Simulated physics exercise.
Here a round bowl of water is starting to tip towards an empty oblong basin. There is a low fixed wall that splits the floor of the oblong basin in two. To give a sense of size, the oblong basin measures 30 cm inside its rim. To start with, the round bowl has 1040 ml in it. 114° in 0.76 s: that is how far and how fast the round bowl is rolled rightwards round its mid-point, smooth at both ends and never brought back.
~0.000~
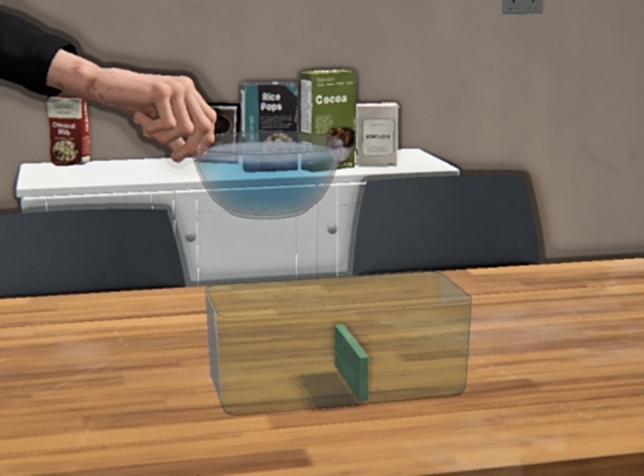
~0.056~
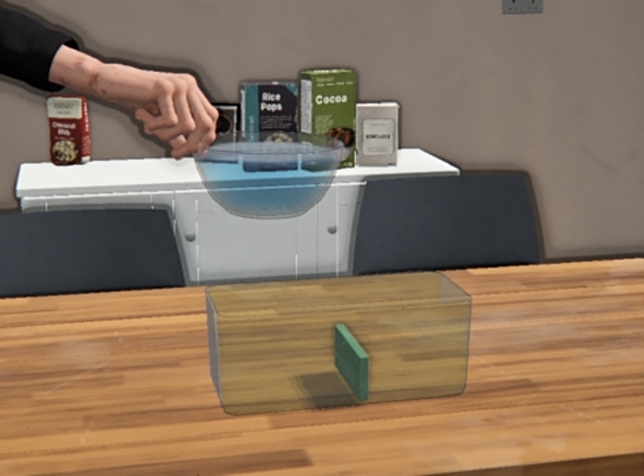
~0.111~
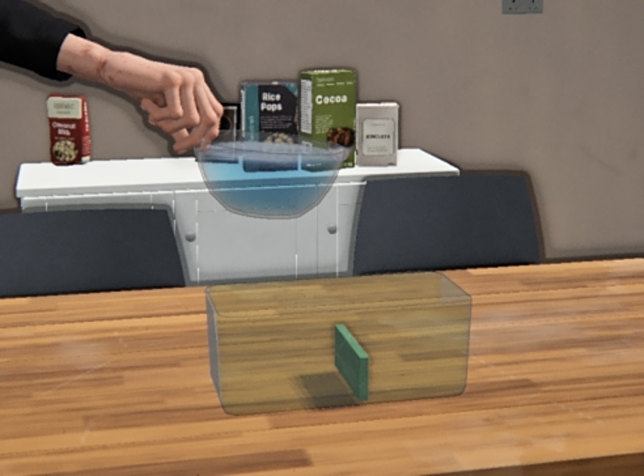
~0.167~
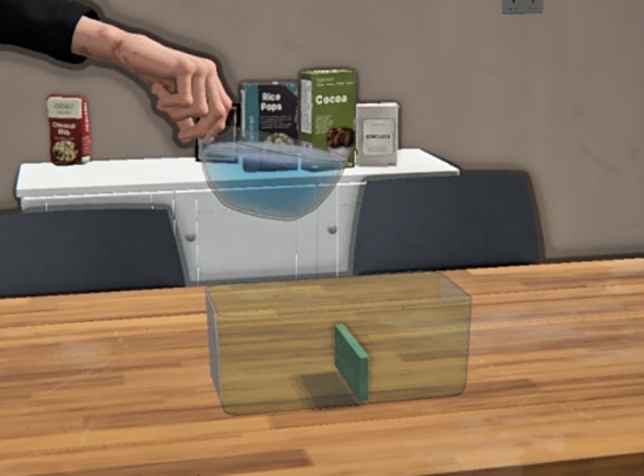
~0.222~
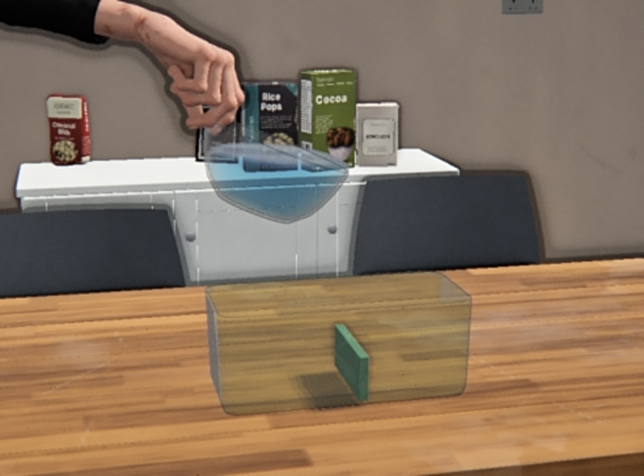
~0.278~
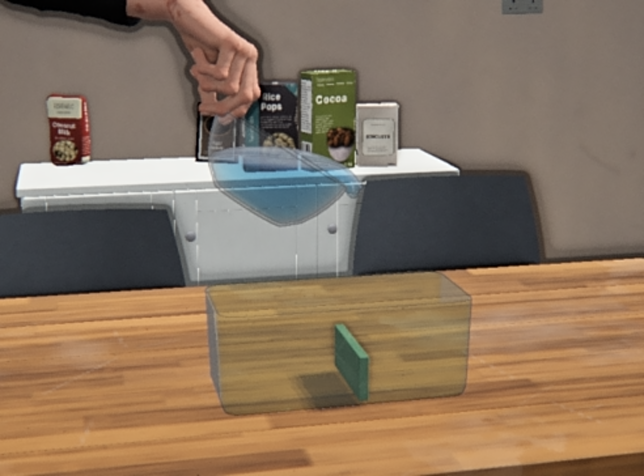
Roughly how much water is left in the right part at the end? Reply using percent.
Roughly 62 per cent is left in the right part.
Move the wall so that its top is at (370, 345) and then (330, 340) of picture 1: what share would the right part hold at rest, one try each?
45 per cent first, 75 per cent second.
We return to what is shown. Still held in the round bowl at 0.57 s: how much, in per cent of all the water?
Close to 10 percent of the liquid remains at that time.
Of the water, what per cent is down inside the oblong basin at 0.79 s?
Near 68 in a hundred.
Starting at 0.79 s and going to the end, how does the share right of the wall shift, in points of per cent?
Its share increases, some 12 in a hundred.
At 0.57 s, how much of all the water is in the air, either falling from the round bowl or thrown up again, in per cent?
Estimate: About 34 % of all of it.
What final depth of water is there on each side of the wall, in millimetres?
Depths: Left near 14 mm, right near 40 mm.
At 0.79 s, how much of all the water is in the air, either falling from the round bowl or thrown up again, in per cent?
Estimate: Around 26 per cent.
Then, 0.57 s in, the tilt is 98° and 10 per cent is still to pour, 0 is left of the wall and 54 right of it.
Then, 0.79 s in, the tilt is 114° and 0 per cent is still to pour, 20 is left of the wall and 49 right of it.
Then, 1.01 s in, the tilt is 114° and 0 per cent is still to pour, 23 is left of the wall and 65 right of it.
Then, 1.26 s in, the tilt is 114° and 0 per cent is still to pour, 27 is left of the wall and 62 right of it.
Finally, 27 per cent lies left of the wall, 62 right of it and 11 outside.
